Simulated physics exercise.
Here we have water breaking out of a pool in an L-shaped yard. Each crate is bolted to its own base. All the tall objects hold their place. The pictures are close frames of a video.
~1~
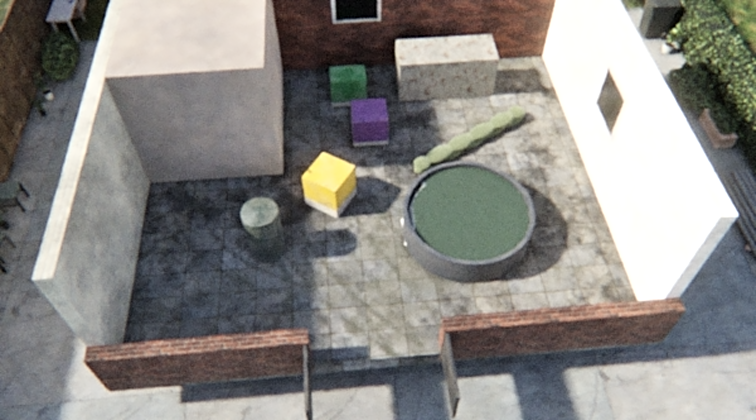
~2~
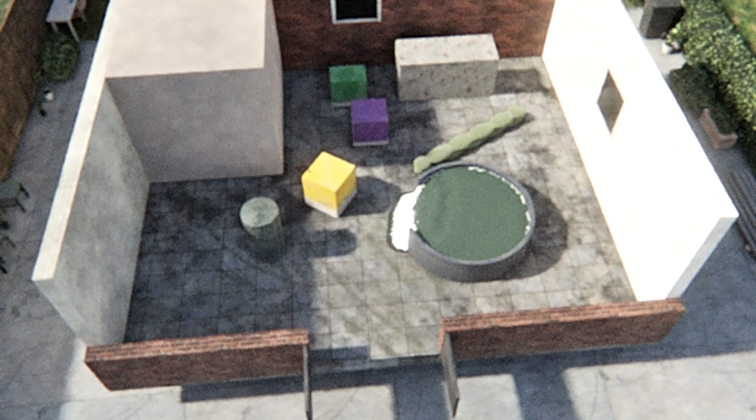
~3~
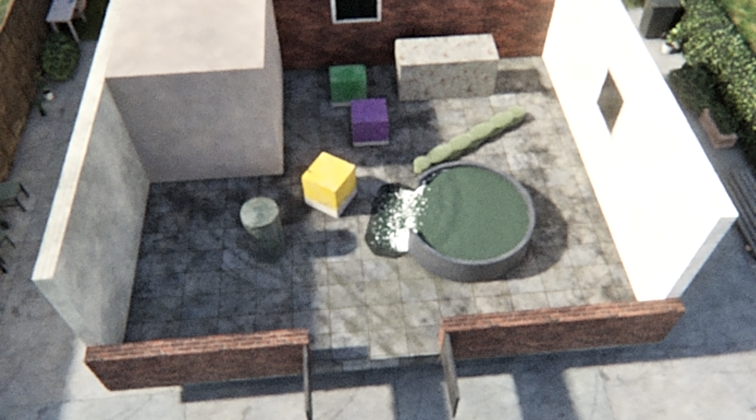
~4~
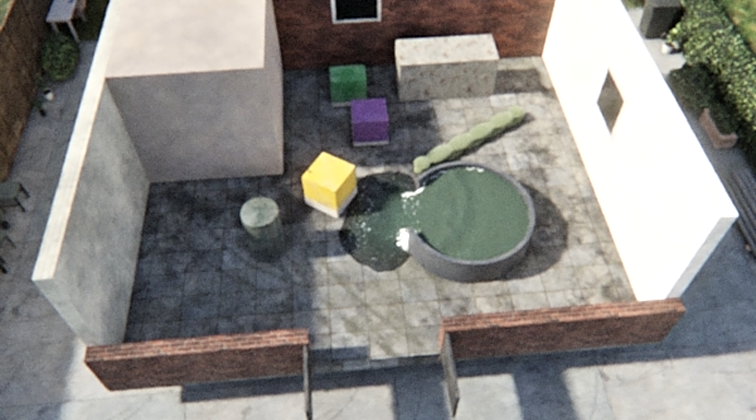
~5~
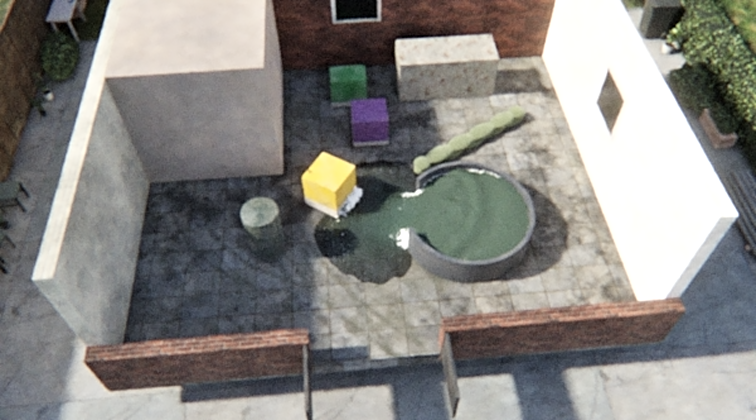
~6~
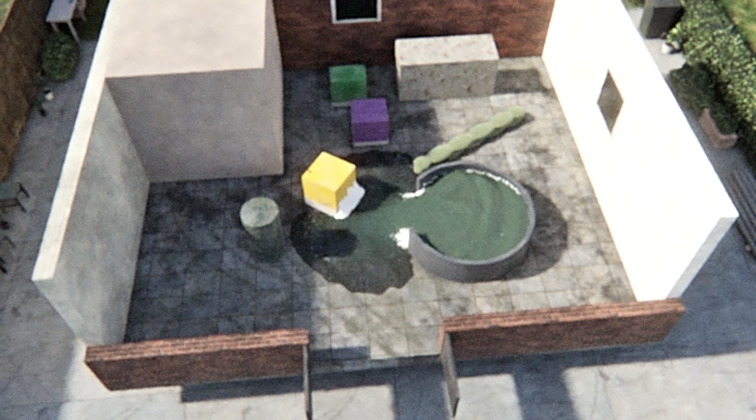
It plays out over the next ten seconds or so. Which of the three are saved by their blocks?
In the end: The purple crate is soaked; the yellow crate is soaked; the green crate keeps dry.
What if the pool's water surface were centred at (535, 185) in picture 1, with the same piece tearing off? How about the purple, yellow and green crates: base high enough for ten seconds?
The purple one escapes it; the yellow one is wetted; the green one is spared.
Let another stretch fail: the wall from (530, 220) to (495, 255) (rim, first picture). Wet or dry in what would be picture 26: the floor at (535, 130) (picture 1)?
There: Flooded.
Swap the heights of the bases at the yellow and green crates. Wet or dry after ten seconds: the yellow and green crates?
In short: The yellow crate takes water; the green crate escapes it.
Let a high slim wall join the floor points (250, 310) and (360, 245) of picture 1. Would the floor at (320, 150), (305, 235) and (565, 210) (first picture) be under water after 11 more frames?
One after the other: Covered, awash, clear.
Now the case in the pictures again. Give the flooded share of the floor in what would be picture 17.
Near 30 in a hundred.
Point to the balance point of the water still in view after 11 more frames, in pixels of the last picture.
At about (401, 223).
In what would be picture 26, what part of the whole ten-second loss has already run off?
Roughly 5 per cent.
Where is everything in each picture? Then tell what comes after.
The first picture shows still water in the pool at (468, 212).
In the second picture, the front is at a hidden place, out from the gap at (407, 216).
In the third picture, water pours out at (407, 217) and has run to (387, 188).
In the fourth picture, the front is at (364, 182), out from the gap at (407, 218).
In the fifth picture, water pours out at (407, 218) and has run to a hidden place.
In the sixth picture, water pours out at (407, 217) and has run to (299, 244).
A moment on, water covers 15 % of the floor; the purple crate water round its plinth, the yellow crate water round its plinth, the green crate not reached.
Next, water covers 30 % of the floor; the purple crate water round its plinth, the yellow crate water round its plinth, the green crate water round its plinth.
Then, water covers 45 % of the floor; the purple crate water round its plinth, the yellow crate water round its plinth, the green crate water round its plinth.
Later, water covers 65 % of the floor; the purple crate water round its plinth, the yellow crate water round its plinth, the green crate water round its plinth.
In the end, water covers 75 % of the floor; the purple crate was topped, the yellow crate was topped, the green crate stayed above the water.
